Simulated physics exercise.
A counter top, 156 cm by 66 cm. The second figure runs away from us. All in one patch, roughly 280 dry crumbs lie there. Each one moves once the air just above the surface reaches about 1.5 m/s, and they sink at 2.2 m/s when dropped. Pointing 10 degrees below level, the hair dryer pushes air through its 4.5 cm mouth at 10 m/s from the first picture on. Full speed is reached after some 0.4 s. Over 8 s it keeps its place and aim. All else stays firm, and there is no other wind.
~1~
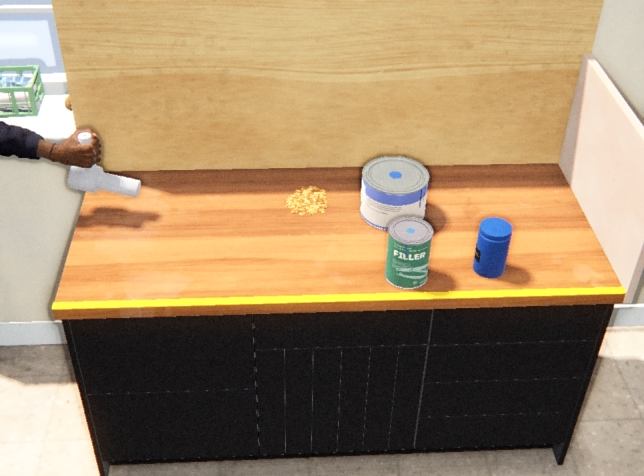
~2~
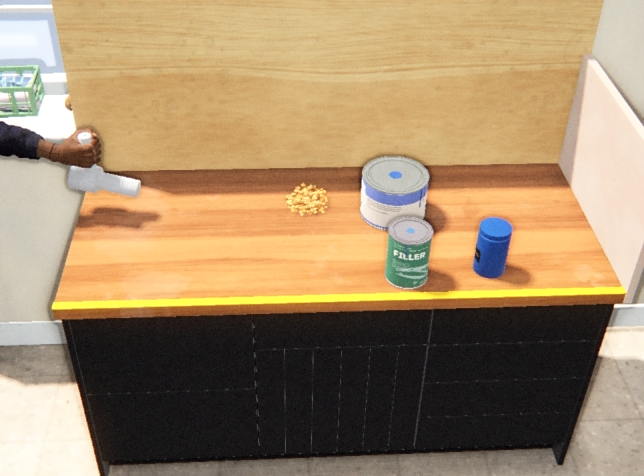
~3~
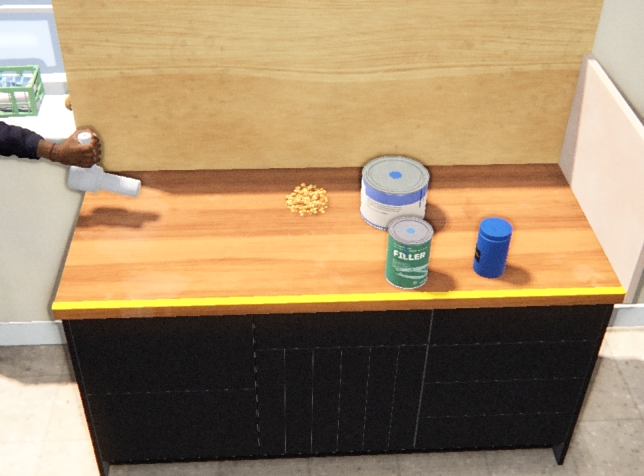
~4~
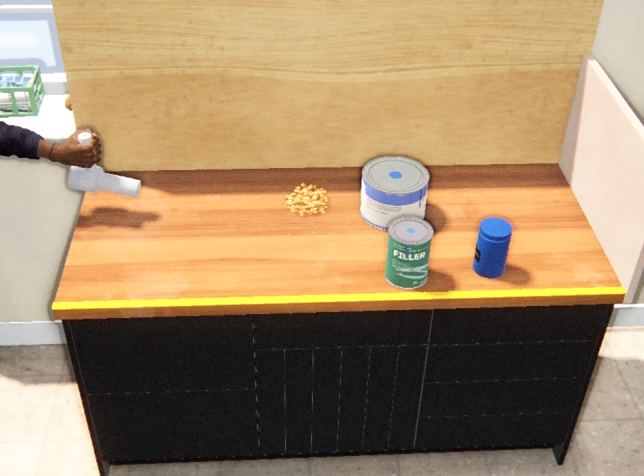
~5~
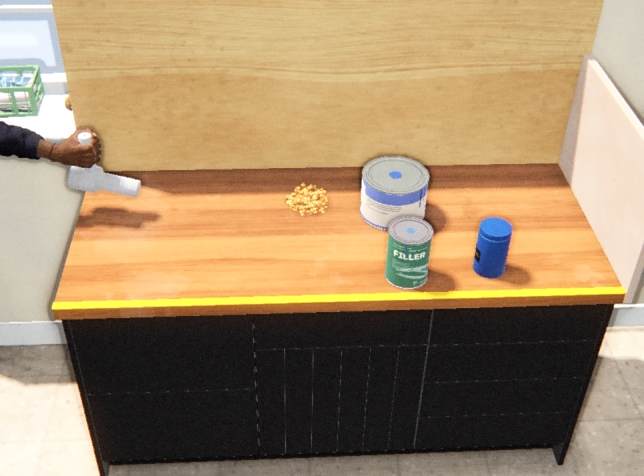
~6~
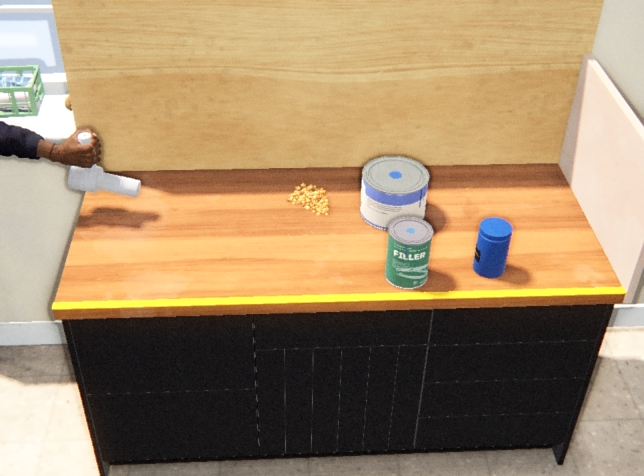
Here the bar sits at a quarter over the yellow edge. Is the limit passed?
Answer: No.
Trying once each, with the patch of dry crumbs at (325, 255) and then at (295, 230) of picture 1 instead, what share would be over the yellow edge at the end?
Roughly 70 %, then 40 %.
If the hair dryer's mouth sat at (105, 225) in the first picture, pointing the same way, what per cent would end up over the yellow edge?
My estimate is close to 0 percent.
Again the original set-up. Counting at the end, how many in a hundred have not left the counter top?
Share at the end: Around 100 %.
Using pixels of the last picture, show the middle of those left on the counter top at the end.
Centre point: About (401, 166).
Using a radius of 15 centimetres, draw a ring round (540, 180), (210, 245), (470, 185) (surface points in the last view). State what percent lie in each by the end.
Roughly 15 %, 0 % and 15 %, in that order.
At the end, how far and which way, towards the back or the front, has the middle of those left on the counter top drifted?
It has moved to the far side by around 20 cm.
Then, 1.2 s after the last picture the count stands so, 0 % are over the yellow edge; the middle of those still in play is near (393, 170).
Then, 2.2 s after the last picture the count stands so, 0 % are over the yellow edge; the middle of those still in play is near (394, 167).
Then, 4.0 s after the last picture the count stands so, 0 % are over the yellow edge; the middle of those still in play is near (398, 169).
Then, 7.6 s after the last picture, at the end, 0 % are over the yellow edge; the middle of those still in play is near (401, 166).
